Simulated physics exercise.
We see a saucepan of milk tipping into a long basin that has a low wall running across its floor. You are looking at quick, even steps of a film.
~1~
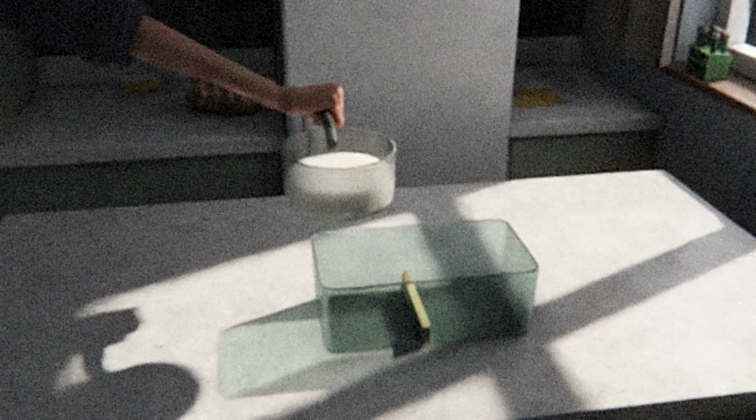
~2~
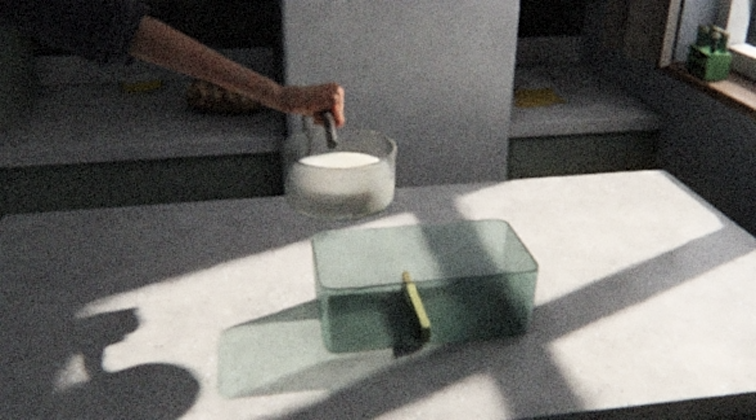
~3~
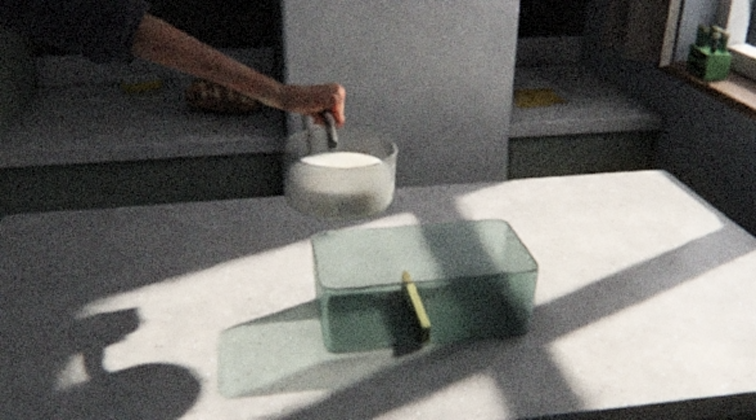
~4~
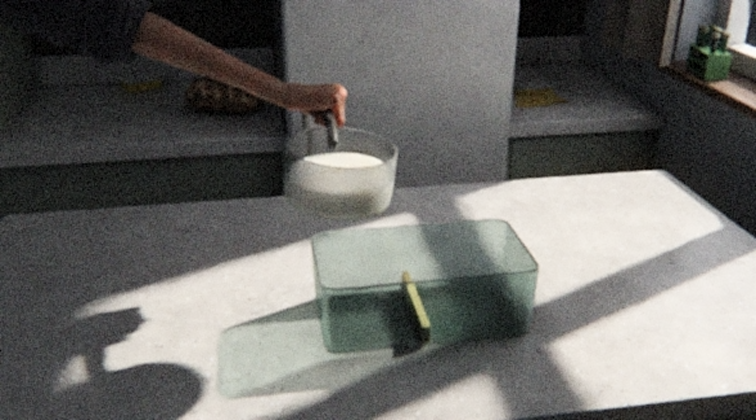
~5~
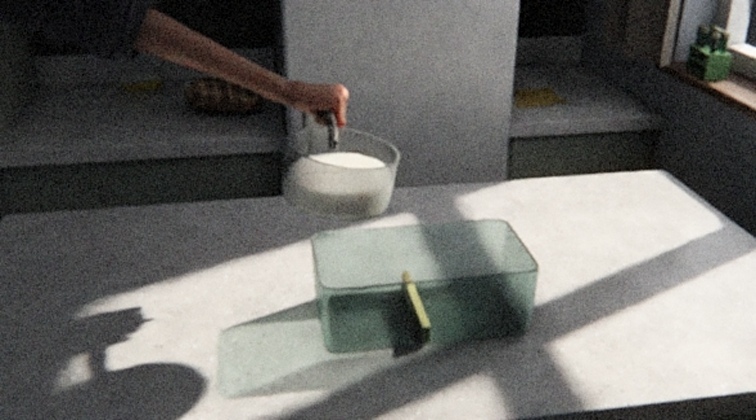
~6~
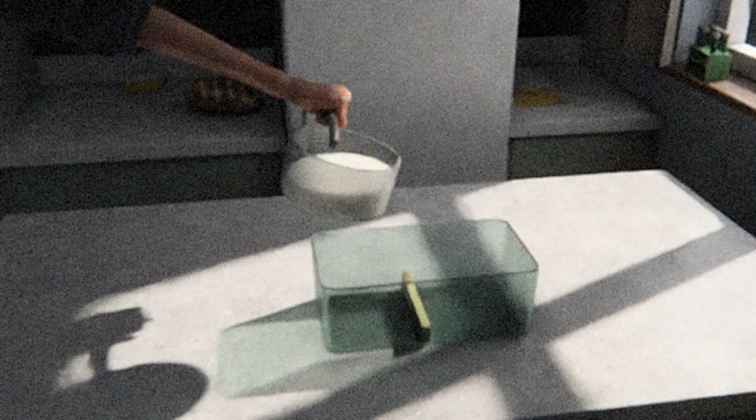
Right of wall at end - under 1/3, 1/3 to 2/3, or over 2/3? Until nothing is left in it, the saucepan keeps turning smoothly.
1/3 to 2/3.
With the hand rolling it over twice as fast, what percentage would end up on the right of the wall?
About 40 per cent.
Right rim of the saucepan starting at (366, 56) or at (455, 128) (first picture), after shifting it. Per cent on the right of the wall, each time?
About 45 % the first time, about 85 % the second.
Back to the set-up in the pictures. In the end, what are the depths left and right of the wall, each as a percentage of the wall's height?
It settles around 50 on the left side and around 50 on the right side.
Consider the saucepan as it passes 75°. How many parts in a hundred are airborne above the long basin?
I'd say some 35 per cent of it.
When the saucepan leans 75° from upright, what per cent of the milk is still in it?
About 55 per cent.
A moment on, the saucepan is tipped on its side and 57 per cent is still to pour, 1 is left of the wall and 8 right of it.
Next, the saucepan is tipped right over and 9 per cent is still to pour, 28 is left of the wall and 54 right of it.
Then the saucepan is tipped right over and 0 per cent is still to pour, 44 is left of the wall and 55 right of it.
Later the saucepan is tipped right over and 0 per cent is still to pour, 44 is left of the wall and 56 right of it.
In the end 44 per cent lies left of the wall, 56 right of it and 1 outside.
